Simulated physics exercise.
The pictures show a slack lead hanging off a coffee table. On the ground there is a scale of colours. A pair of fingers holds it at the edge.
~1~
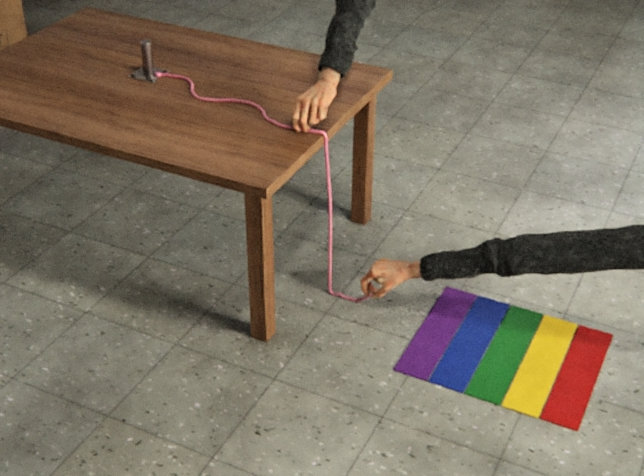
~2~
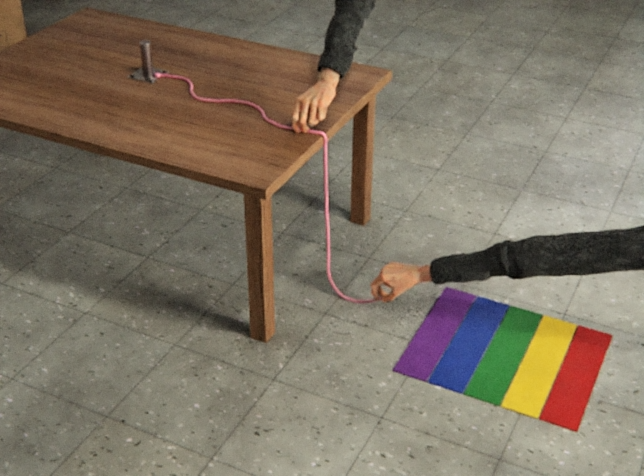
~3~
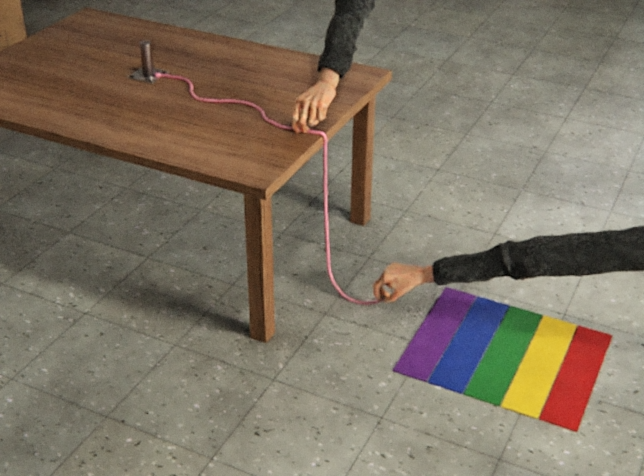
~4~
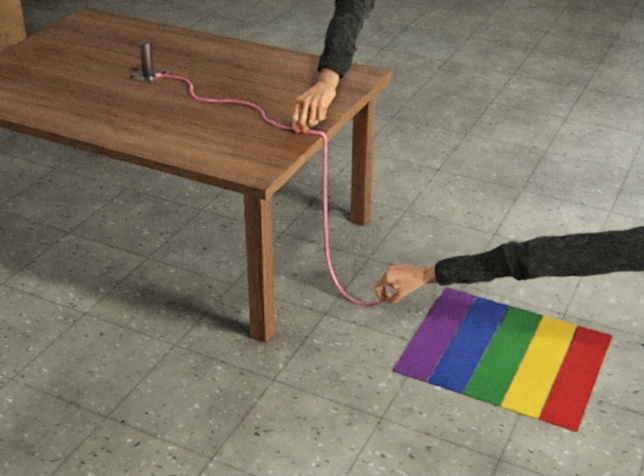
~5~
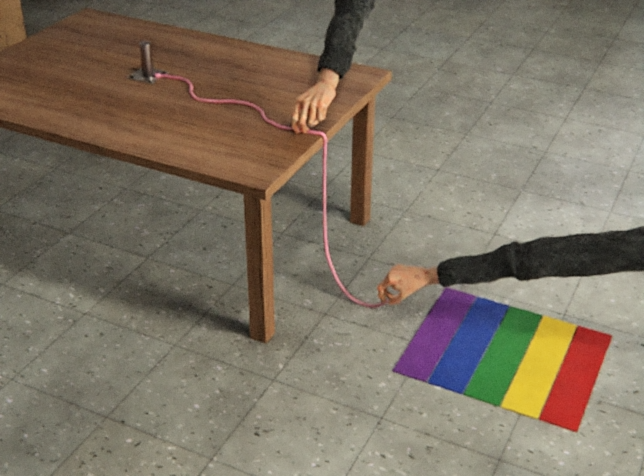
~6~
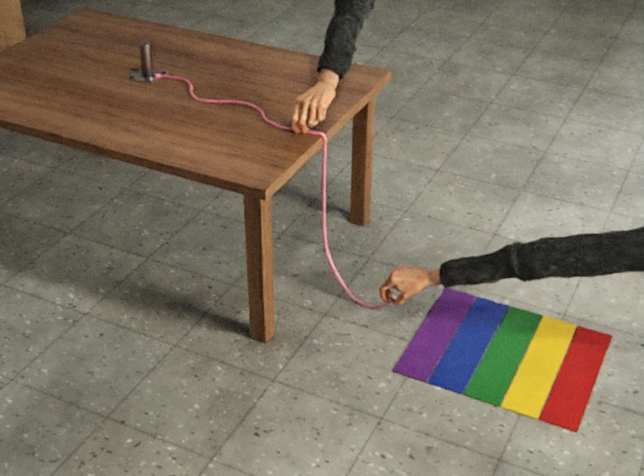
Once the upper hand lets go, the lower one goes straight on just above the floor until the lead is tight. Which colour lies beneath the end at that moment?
Green.
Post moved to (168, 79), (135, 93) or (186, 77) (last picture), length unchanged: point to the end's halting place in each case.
The spots are near (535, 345), (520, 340) and (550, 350).
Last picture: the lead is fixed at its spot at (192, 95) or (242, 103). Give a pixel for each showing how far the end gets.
Taking the tries in turn, you get (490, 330) and then (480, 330).
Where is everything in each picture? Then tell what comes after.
In the first frame, end (371, 294); purple (420, 359); blue (455, 370); green (491, 382); yellow (528, 394); red (566, 406).
In the second frame, end (380, 298); lead through (185, 80) (220, 101) (272, 122) (325, 151) (327, 216) (331, 280).
In the third frame, end (383, 299).
In the fourth frame, end (385, 300); lead through (185, 80) (220, 102) (271, 122) (325, 151) (325, 216) (335, 281).
In the fifth frame, end (387, 301).
In the sixth frame, end (389, 301); lead through (185, 81) (219, 102) (271, 122) (325, 152) (324, 216) (341, 281).
Soon after, end near (435, 315); over purple.
After that, end near (479, 328); over blue.
At the stop, end near (505, 336); over green. It gets as far as the green strip.
